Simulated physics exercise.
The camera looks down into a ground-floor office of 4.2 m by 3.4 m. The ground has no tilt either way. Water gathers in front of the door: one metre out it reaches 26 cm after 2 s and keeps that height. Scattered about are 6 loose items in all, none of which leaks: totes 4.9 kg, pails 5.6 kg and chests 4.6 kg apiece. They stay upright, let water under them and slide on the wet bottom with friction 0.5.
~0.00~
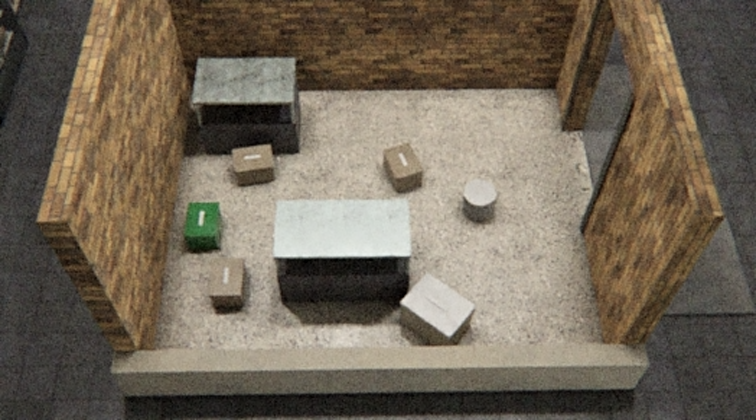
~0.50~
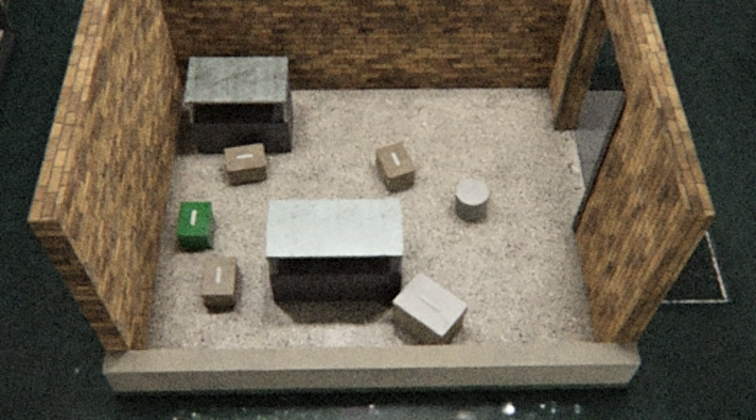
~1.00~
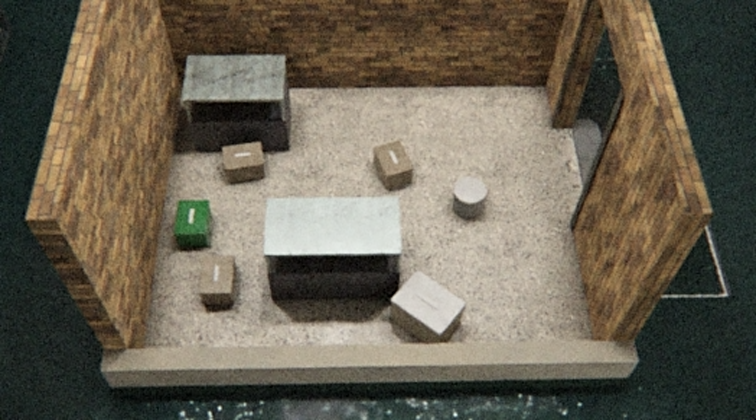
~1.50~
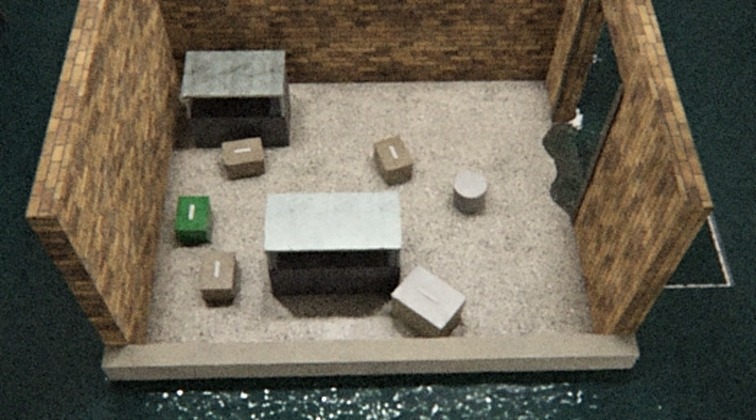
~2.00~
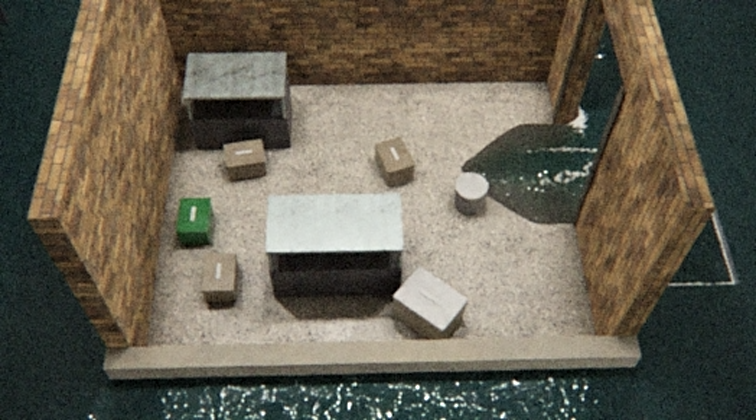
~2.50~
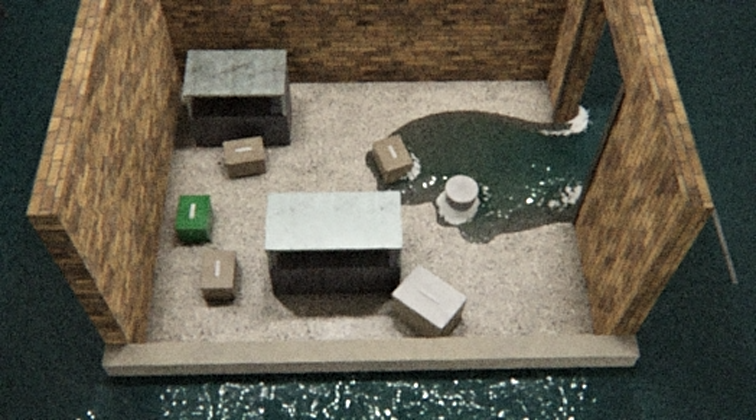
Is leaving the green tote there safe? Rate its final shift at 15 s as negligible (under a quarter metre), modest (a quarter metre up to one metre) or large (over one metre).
Large.
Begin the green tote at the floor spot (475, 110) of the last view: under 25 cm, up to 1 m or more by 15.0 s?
It goes a long way.
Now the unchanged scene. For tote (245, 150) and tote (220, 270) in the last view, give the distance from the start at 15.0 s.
In turn: 250 cm, 300 cm.
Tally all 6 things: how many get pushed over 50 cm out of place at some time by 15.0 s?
Count: 6.
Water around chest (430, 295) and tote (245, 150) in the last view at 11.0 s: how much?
12 and 15 cm.
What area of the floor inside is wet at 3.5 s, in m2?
Some 8.0 m2 of it.
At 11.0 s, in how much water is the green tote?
Depth approx. 16 cm.
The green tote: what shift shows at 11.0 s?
Displacement near 200 cm.
After 3.5 s the green tote is near (193, 212), 0.0 m from its start, aground; 0 afloat.
After 6.8 s the green tote is near (199, 322), 1.3 m from its start, afloat; 6 afloat.
After 11.0 s the green tote is near (353, 322), 2.0 m from its start, afloat; 6 afloat.
After 15.0 s the green tote is near (538, 268), 3.4 m from its start, afloat; 6 afloat.
